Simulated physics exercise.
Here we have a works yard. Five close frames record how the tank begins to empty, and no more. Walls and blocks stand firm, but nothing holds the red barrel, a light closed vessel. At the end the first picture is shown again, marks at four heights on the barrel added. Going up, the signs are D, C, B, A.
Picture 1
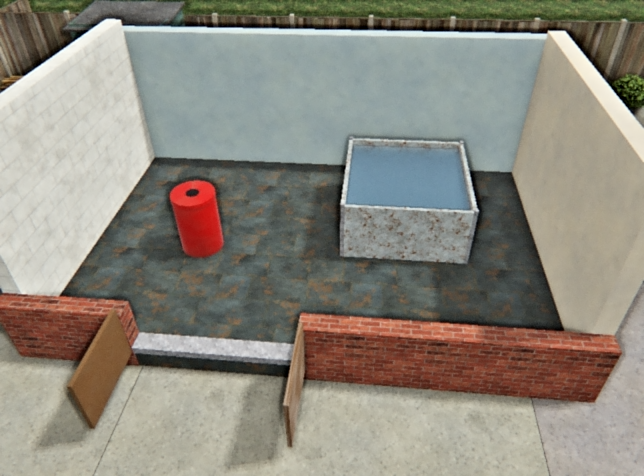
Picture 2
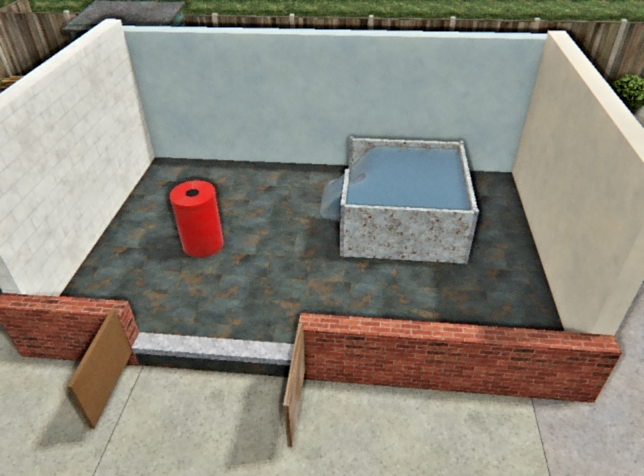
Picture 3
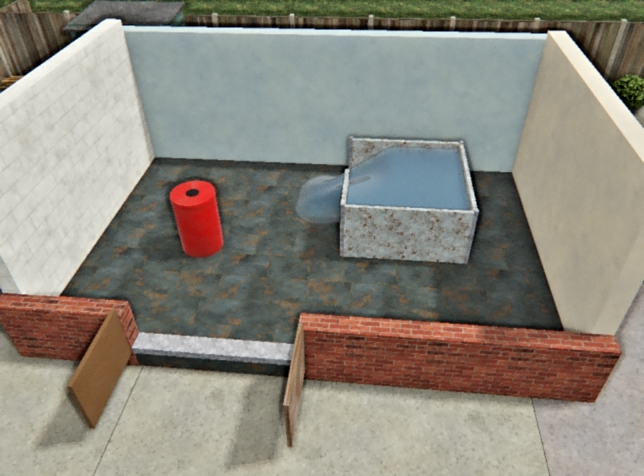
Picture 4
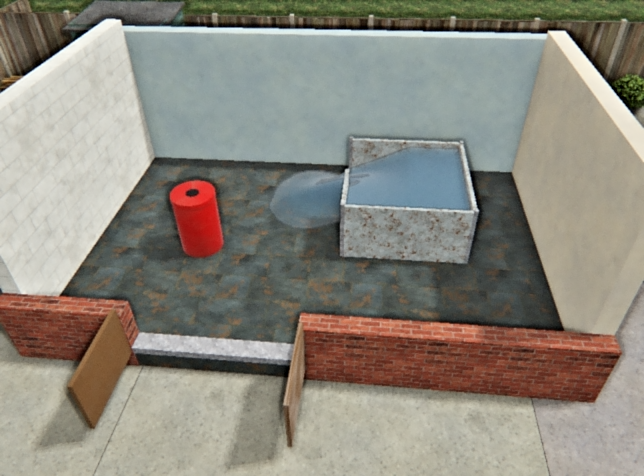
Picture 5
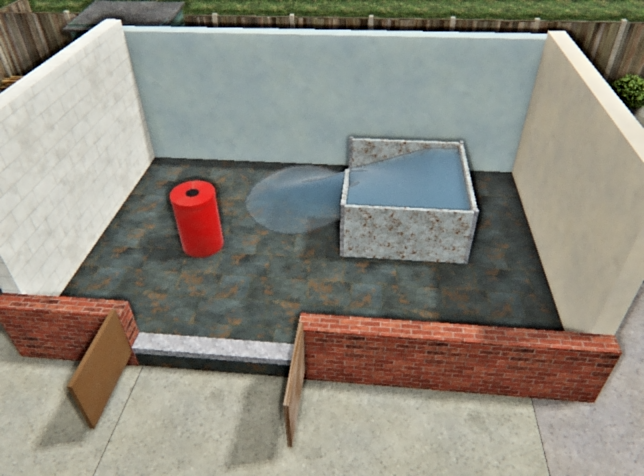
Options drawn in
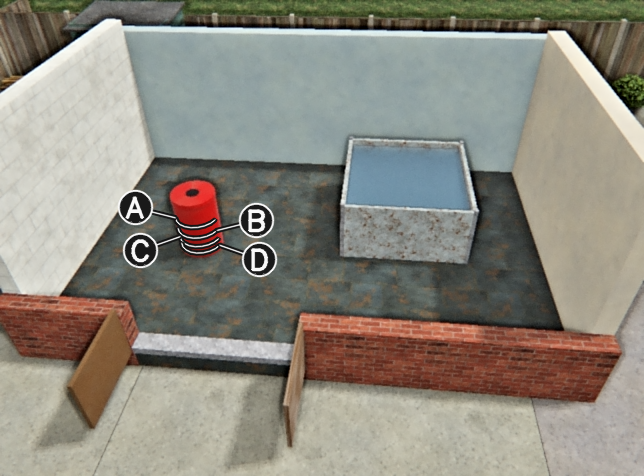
A walled yard held a stone tank full of water and a red barrel, and then water poured over the tank's left side and spread leftward across the dark ground.
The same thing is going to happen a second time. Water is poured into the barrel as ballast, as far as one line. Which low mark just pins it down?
C is the one.
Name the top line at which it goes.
D it is.
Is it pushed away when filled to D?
Yes.
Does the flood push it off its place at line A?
No.
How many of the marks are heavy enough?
Three of the four.
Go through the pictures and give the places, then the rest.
Lid of the red barrel at (192, 193); tank full, its middle at (407, 176); open gate at (214, 310).
Water covers 2 % of the ground and is seen nearest the barrel at (325, 210).
Water covers 4 % of the ground and is seen nearest the barrel at (301, 209).
Water covers 7 % of the ground and is seen nearest the barrel at (286, 221).
Lid of the red barrel at (192, 193); water covers 10 % of the ground and is seen nearest the barrel at (255, 214).
On the marked copy, A at (190, 227); B at (193, 238); C at (195, 246); D at (196, 253); from the bottom up D, C, B, A.
Choosing A, it does not move.
Choosing B, it does not move.
Choosing C, it does not move.
Choosing D, it is pushed about 3 times its own width away.
